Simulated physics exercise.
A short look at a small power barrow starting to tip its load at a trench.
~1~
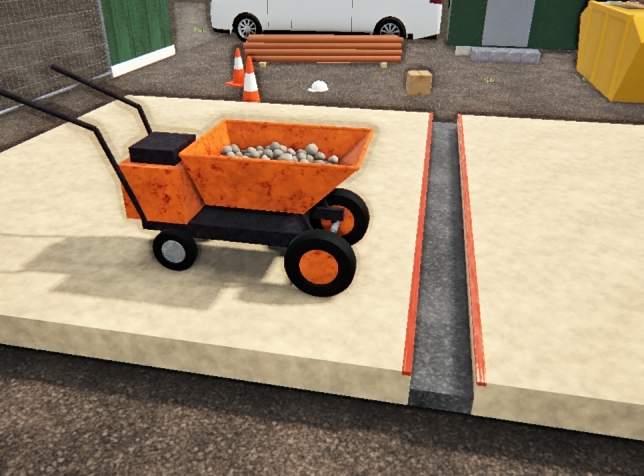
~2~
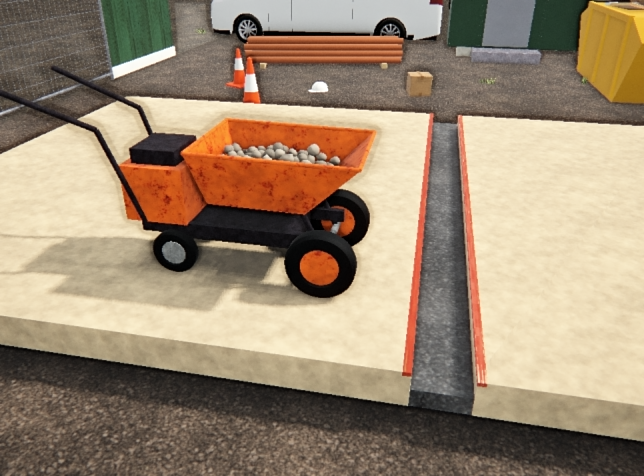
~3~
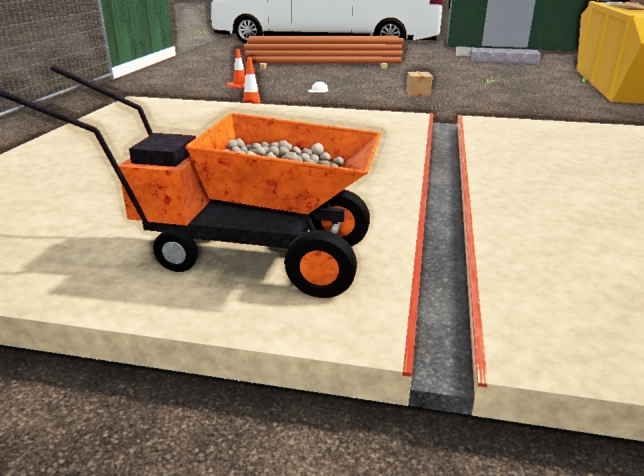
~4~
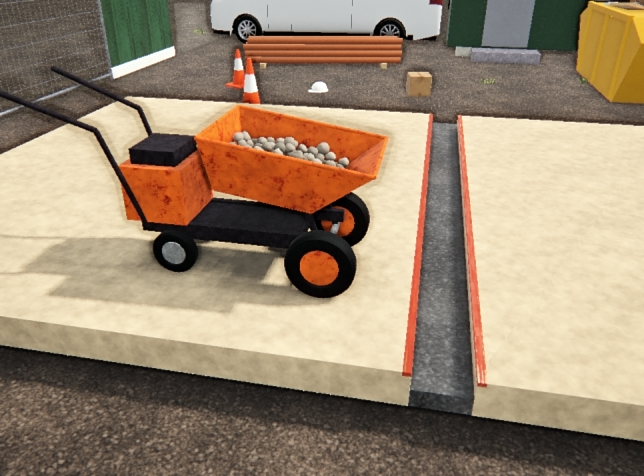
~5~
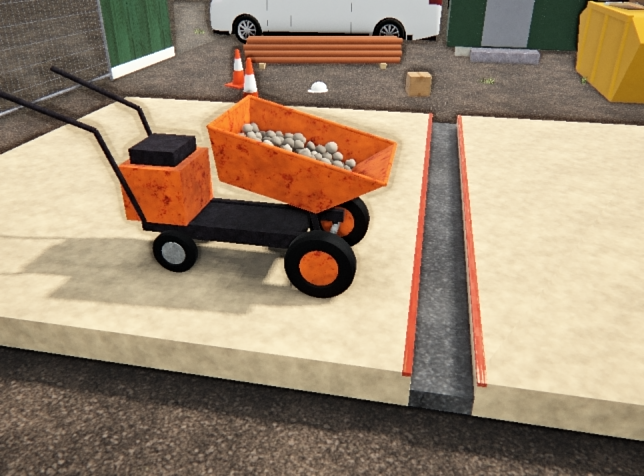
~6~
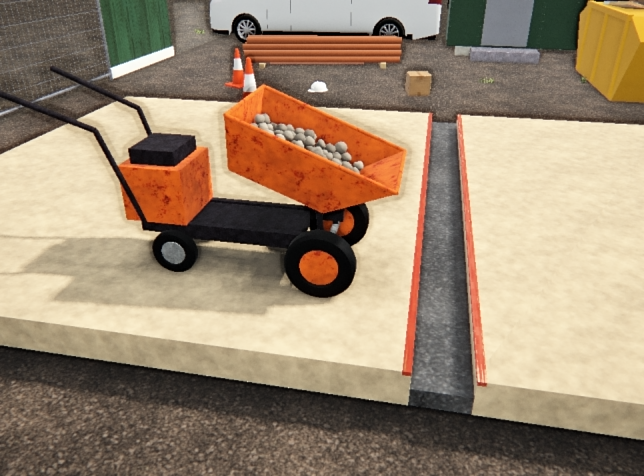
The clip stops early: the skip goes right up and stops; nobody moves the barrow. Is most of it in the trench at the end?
The trench takes the larger part.
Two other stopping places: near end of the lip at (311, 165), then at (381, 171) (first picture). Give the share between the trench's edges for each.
The first gives 70 %, the second 30 %.
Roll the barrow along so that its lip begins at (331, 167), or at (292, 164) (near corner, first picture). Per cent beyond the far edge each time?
The first gives 10 %, the second 10 %.
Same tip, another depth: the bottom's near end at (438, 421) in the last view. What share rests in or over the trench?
It comes to 70 per cent or so.
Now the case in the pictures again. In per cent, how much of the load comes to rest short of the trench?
Close to 0 per cent.
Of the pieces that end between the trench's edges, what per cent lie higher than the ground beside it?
Roughly 15 in a hundred.
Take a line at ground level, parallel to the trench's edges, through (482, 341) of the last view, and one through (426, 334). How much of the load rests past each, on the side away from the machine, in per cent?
First some 30, then 90 per cent.
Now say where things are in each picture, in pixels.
In the first frame, lip of the skip at (357, 169), level; top of the load at (265, 161), river pebbles; first edge of the trench at (410, 331); far edge at (479, 340), the trench over half as wide as the skip, and shallow for its width.
In the second frame, lip of the skip at (360, 171), tipped barely; top of the load at (267, 161).
In the third frame, lip of the skip at (366, 173), tipped barely; top of the load at (268, 160).
In the fourth frame, lip of the skip at (374, 178), tipped a little; top of the load at (259, 153).
In the fifth frame, lip of the skip at (385, 185), tipped clearly; top of the load at (267, 147).
In the sixth frame, lip of the skip at (396, 193), tipped clearly; top of the load at (260, 140); first edge of the trench at (411, 331); far edge at (479, 340).
Soon, skip tipped steeply; all in the skip.
A while on, skip tipped right over; most in the skip; about a quarter in or heaped over the trench; a stray few beyond it; a stray few falling.
Towards the end, skip tipped right over; a small part in the skip; about two thirds in or heaped over the trench; about a third beyond it.
Finally, skip tipped right over; about two thirds in or heaped over the trench; about a third beyond it.
